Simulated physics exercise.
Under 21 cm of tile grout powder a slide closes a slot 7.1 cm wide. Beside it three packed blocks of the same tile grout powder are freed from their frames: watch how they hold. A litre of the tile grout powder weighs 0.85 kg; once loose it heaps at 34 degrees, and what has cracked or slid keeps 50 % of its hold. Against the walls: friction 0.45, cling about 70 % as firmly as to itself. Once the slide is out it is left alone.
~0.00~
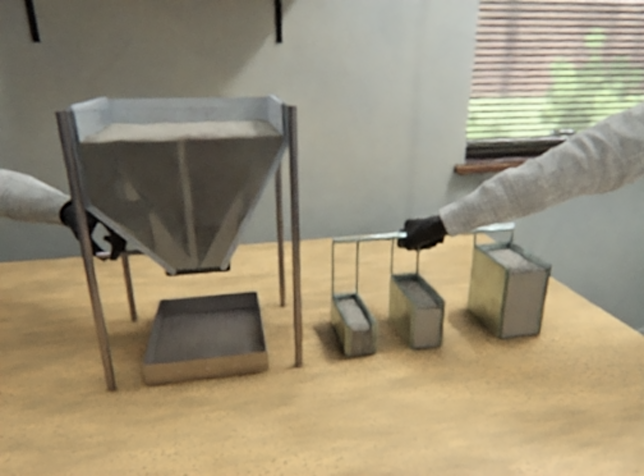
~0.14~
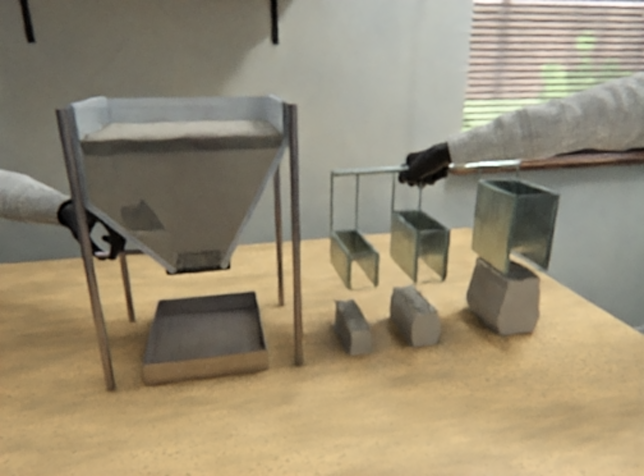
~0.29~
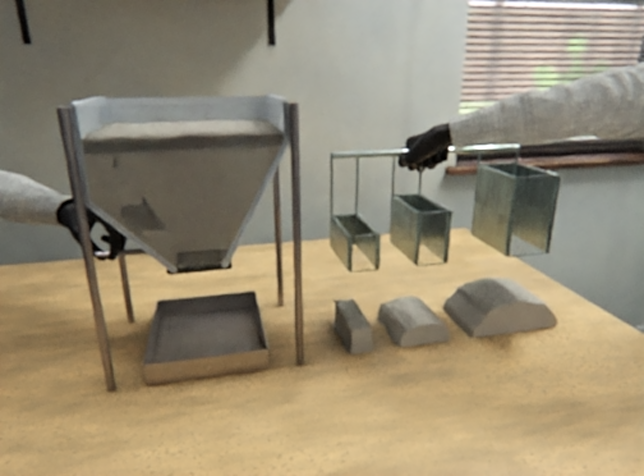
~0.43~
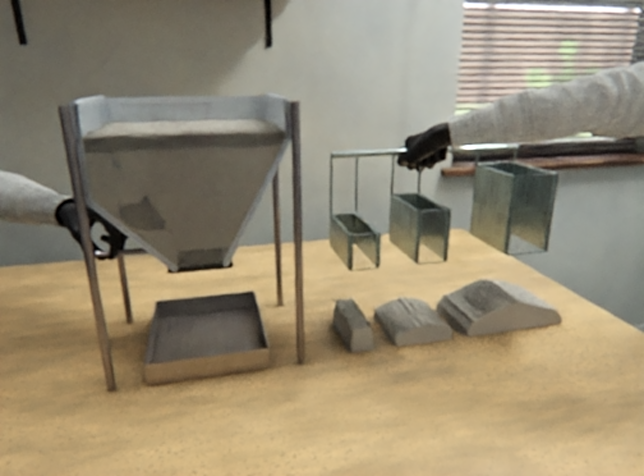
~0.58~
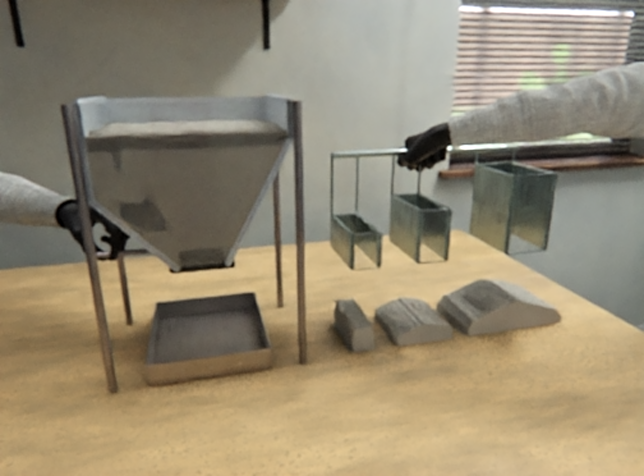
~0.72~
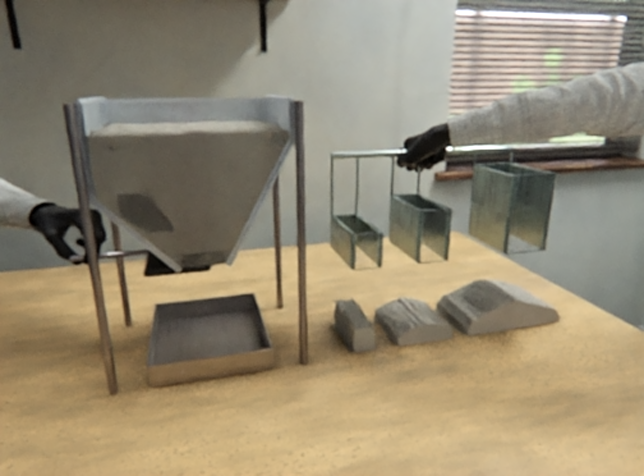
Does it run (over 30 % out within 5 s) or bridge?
It pours.
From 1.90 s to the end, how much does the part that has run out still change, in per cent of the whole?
Near 0 %.
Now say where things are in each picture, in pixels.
End of the slide at (175, 273), not yet moved; highest point of the tile grout powder at (222, 137); test blocks 5.3 cm, 8.3 cm, 14 cm high (left to right), in the first frame.
End of the slide at (175, 272), not yet moved; highest point of the tile grout powder at (223, 135); test blocks 5.2 cm, 7.1 cm, 12 cm high (left to right), in the second frame.
End of the slide at (177, 271), not yet moved; highest point of the tile grout powder at (224, 134); test blocks 5.2 cm, 4.4 cm, 6.7 cm high (left to right), in the third frame.
End of the slide at (178, 270), not yet moved; highest point of the tile grout powder at (225, 132); test blocks 5.1 cm, 4.1 cm, 6.2 cm high (left to right), in the fourth frame.
End of the slide at (180, 270), not yet moved; highest point of the tile grout powder at (228, 132); test blocks 5.1 cm, 4.1 cm, 6.2 cm high (left to right), in the fifth frame.
End of the slide at (154, 274), moved 4.0 cm; highest point of the tile grout powder at (281, 130); test blocks 5.1 cm, 4.1 cm, 6.2 cm high (left to right), in the sixth frame.
By 1.07 s, 16 % has run out.
By 1.49 s, 62 % has run out.
By 1.90 s, 100 % has run out.
By 2.32 s, 100 % has run out.
By 5.62 s, at the end, 100 % has run out.
